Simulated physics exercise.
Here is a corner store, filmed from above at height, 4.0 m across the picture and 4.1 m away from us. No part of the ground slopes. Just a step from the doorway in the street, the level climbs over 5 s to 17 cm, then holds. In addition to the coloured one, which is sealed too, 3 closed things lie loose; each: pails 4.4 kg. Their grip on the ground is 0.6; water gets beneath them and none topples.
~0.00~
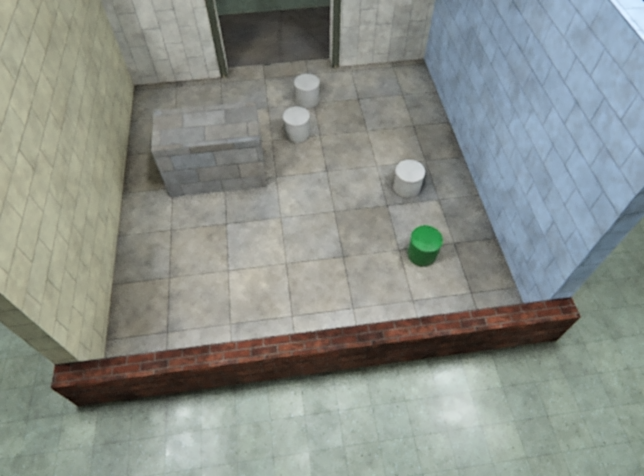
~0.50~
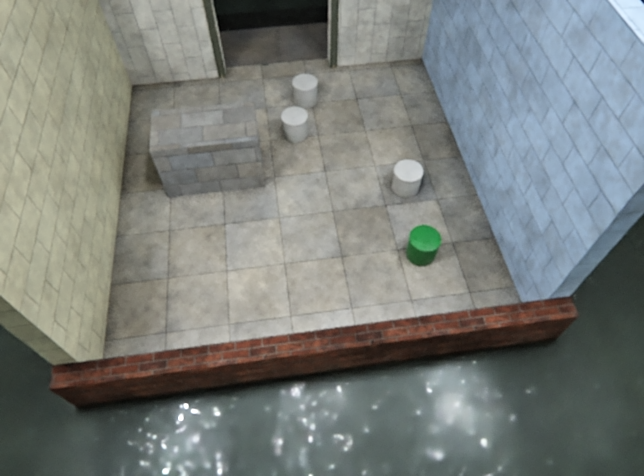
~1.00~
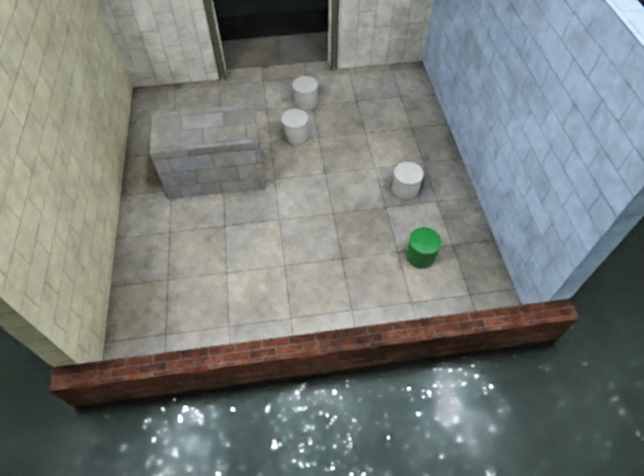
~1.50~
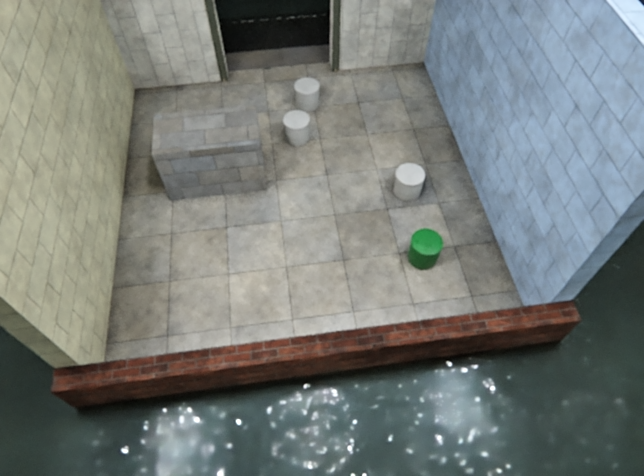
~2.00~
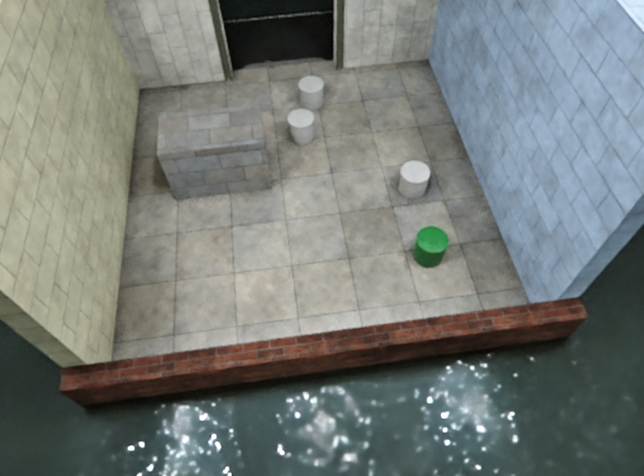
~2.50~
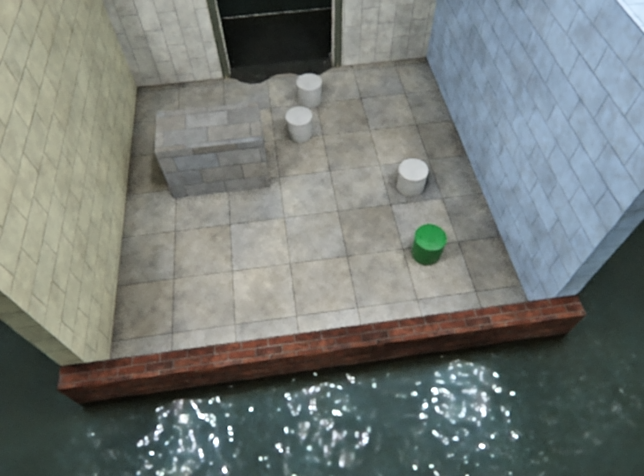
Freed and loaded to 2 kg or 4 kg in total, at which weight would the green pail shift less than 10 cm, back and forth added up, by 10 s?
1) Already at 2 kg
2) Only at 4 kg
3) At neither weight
At neither weight.
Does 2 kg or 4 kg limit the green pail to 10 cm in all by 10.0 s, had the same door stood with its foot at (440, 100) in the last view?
In that case the lighter option suffices.
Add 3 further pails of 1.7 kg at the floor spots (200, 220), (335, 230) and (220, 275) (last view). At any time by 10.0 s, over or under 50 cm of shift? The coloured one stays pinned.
Note, in sequence: Not exceeded, exceeded, not exceeded.
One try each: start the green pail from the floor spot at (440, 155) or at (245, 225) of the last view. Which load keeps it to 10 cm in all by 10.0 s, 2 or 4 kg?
Result, try 1: Both fail; try 2: Both pass.
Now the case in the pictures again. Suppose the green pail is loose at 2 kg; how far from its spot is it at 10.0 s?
About 80 cm off its spot.
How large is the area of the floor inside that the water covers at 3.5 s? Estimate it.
Roughly 1.0 m2 of it is wet.
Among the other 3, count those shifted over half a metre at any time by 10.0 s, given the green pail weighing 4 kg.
3 of them.
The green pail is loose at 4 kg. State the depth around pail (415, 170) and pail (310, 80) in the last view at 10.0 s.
I'd put it at 10 cm and 9 cm respectively.
After 3.5 s the green pail would be 0 cm from its start with 2 kg and 0 cm from its start with 4 kg; 0 cm of water round it then.
After 4.5 s the green pail would be 0 cm from its start with 2 kg and 0 cm from its start with 4 kg; 0 cm of water round it then.
After 7.0 s the green pail would be 8 cm from its start with 2 kg and 0 cm from its start with 4 kg; 3 cm of water round it then.
After 10.0 s the green pail would be 72 cm from its start with 2 kg and 74 cm from its start with 4 kg; 11 cm of water round it then.
